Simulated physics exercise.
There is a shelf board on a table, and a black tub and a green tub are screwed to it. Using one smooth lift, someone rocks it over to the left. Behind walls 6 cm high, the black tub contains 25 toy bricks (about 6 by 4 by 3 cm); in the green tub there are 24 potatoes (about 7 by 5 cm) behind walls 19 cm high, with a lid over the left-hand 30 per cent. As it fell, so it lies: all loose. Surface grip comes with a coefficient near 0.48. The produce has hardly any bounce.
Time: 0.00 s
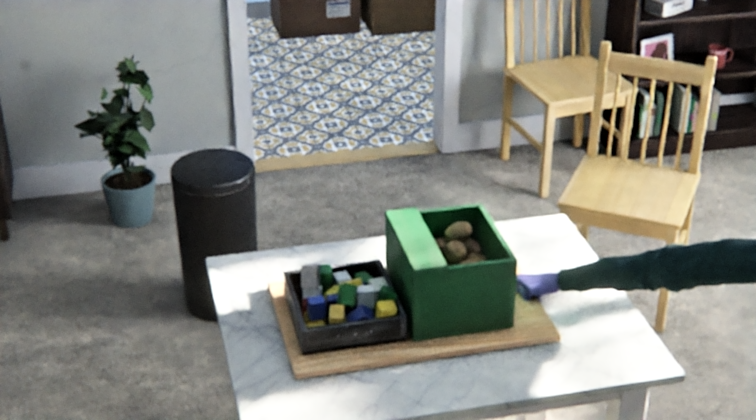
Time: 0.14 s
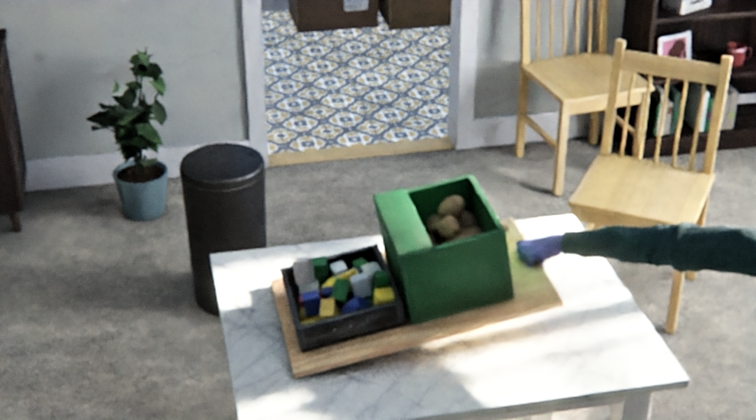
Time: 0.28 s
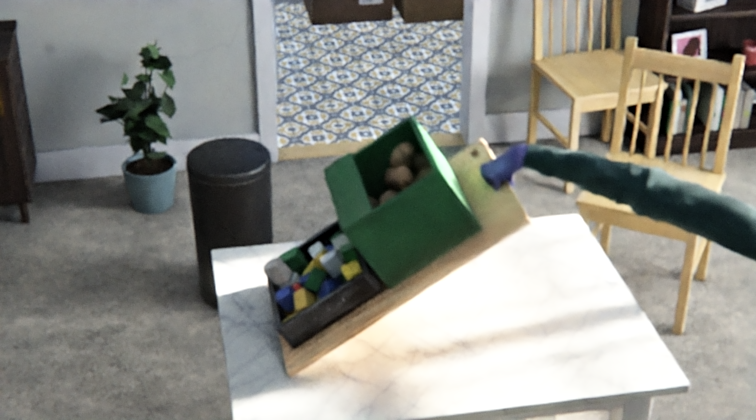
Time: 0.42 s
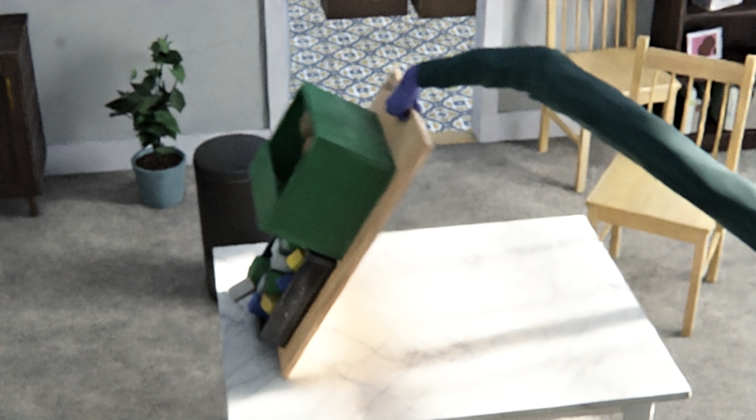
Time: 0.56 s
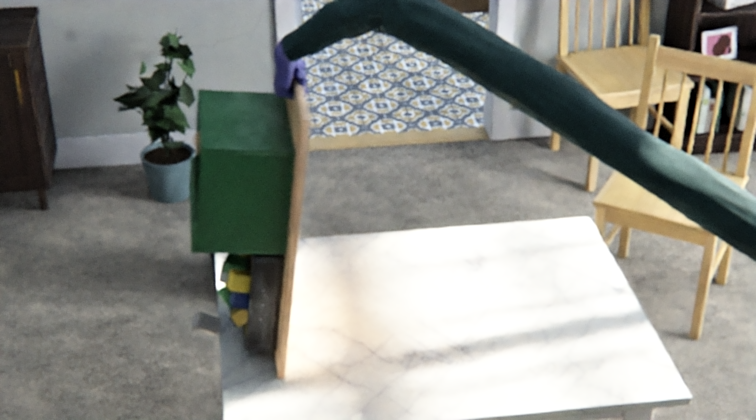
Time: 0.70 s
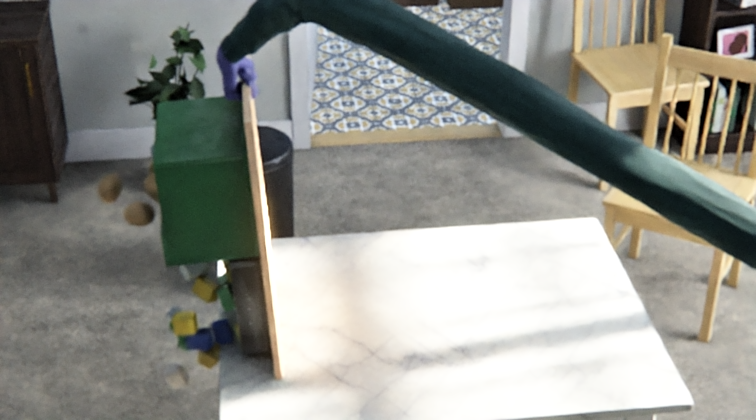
A gloved hand lifting the right end of a board past upright, colored blocks and then potatoes tumbling from black and green tubs.
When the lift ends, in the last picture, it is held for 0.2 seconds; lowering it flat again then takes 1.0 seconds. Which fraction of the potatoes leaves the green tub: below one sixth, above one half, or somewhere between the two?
I'd guess what escapes is a sixth-to-half share of the load.
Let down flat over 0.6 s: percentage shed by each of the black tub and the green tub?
Then black tub 80, green tub 30 per cent.
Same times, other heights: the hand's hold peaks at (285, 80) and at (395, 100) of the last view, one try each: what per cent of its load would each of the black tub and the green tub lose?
The black tub would lose 80 per cent in the first try and 30 per cent in the second, the green tub 20 and then 0 per cent.
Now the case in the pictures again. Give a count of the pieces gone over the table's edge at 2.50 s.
The total is close to 25.
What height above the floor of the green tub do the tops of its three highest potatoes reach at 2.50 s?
I'd say near 11 cm.
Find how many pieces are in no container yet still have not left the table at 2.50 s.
Around 1 of them.
After 0.99 s, tilt 91°; the black tub is down by 19 of 25 and the green tub is down by 8 of 24.
After 1.35 s, tilt 53°; the black tub is down by 19 of 25 and the green tub is down by 8 of 24.
After 1.85 s, tilt 1°; the black tub is down by 19 of 25 and the green tub is down by 8 of 24.
Final count (at 2.50 s), the black tub is down by 19 of 25 and the green tub is down by 8 of 24. Asked share, 8 of 24, 33 per cent.
